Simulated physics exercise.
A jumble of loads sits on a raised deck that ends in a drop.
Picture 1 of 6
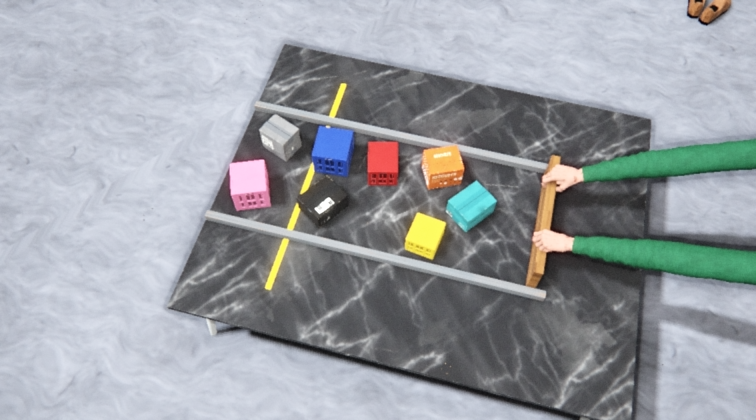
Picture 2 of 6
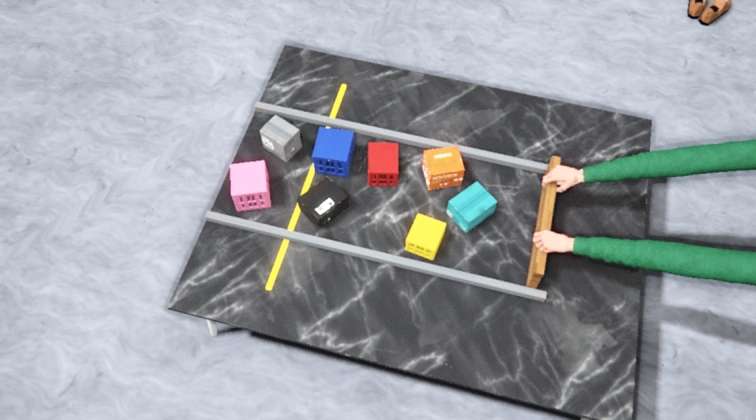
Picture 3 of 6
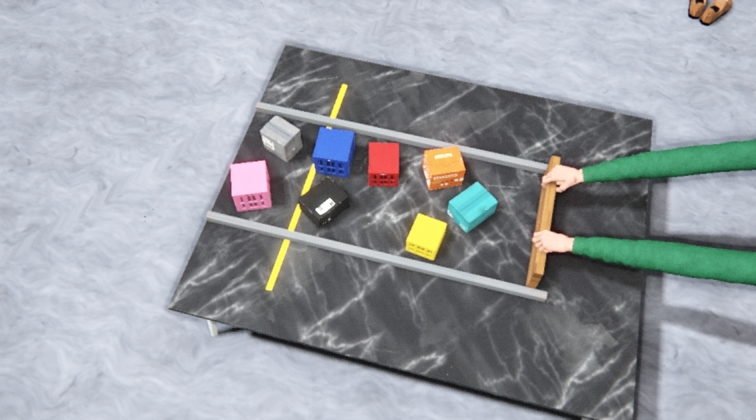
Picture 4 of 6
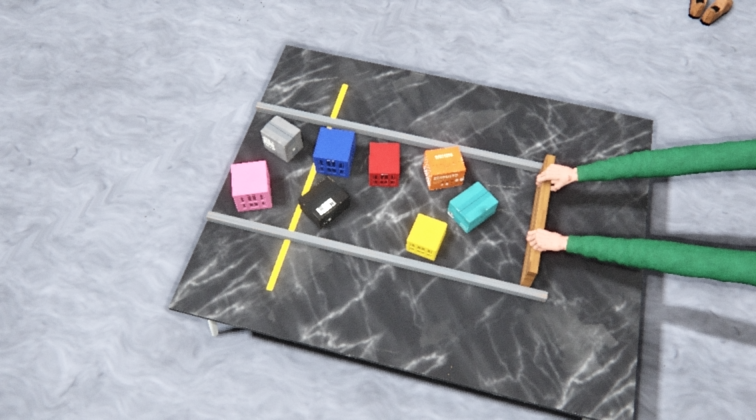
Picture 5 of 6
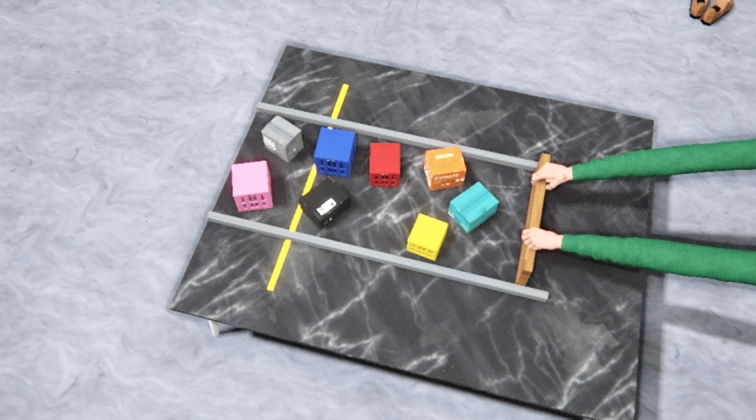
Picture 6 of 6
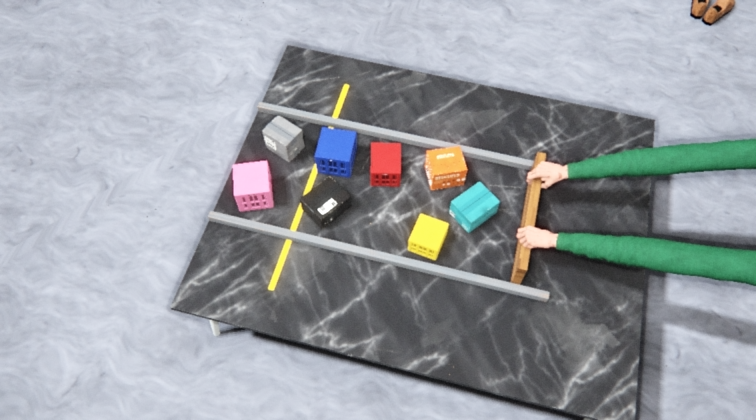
Two green-sleeved arms sliding a wooden plank slightly left between grey rails on a dark marbled board, the coloured boxes staying nearly still.
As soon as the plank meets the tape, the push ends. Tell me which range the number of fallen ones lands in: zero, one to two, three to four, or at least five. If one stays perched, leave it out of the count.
My prediction is one or two fallers.
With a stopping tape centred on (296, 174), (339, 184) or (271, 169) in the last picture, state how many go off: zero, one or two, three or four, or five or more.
First three or four, then just one or two, then five or more.
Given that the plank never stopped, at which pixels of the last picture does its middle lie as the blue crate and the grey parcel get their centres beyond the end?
The blue crate puts it at (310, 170), the grey parcel at (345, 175).
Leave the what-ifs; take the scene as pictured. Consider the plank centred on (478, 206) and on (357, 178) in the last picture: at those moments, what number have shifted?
In order, the tallies are 1 and 7.
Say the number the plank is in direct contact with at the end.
The count in contact is 3.
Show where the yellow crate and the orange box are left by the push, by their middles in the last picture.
The yellow crate comes to rest at (285, 205), and the orange box comes to rest at (309, 131).
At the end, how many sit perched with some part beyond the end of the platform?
Tally: 2.
A little later, none off yet; pink crate at rest near (253, 186); grey parcel at rest near (284, 139); blue crate at rest near (336, 152).
Next, none off yet; pink crate at rest near (253, 186); grey parcel at rest near (284, 139); blue crate shifted a little near (331, 151).
Later still, none off yet; pink crate at rest near (253, 186); grey parcel shifted about its own width near (250, 136); blue crate shifted about its own width near (282, 140).
When it is over, the number that fall off is one or two; down, grey parcel.
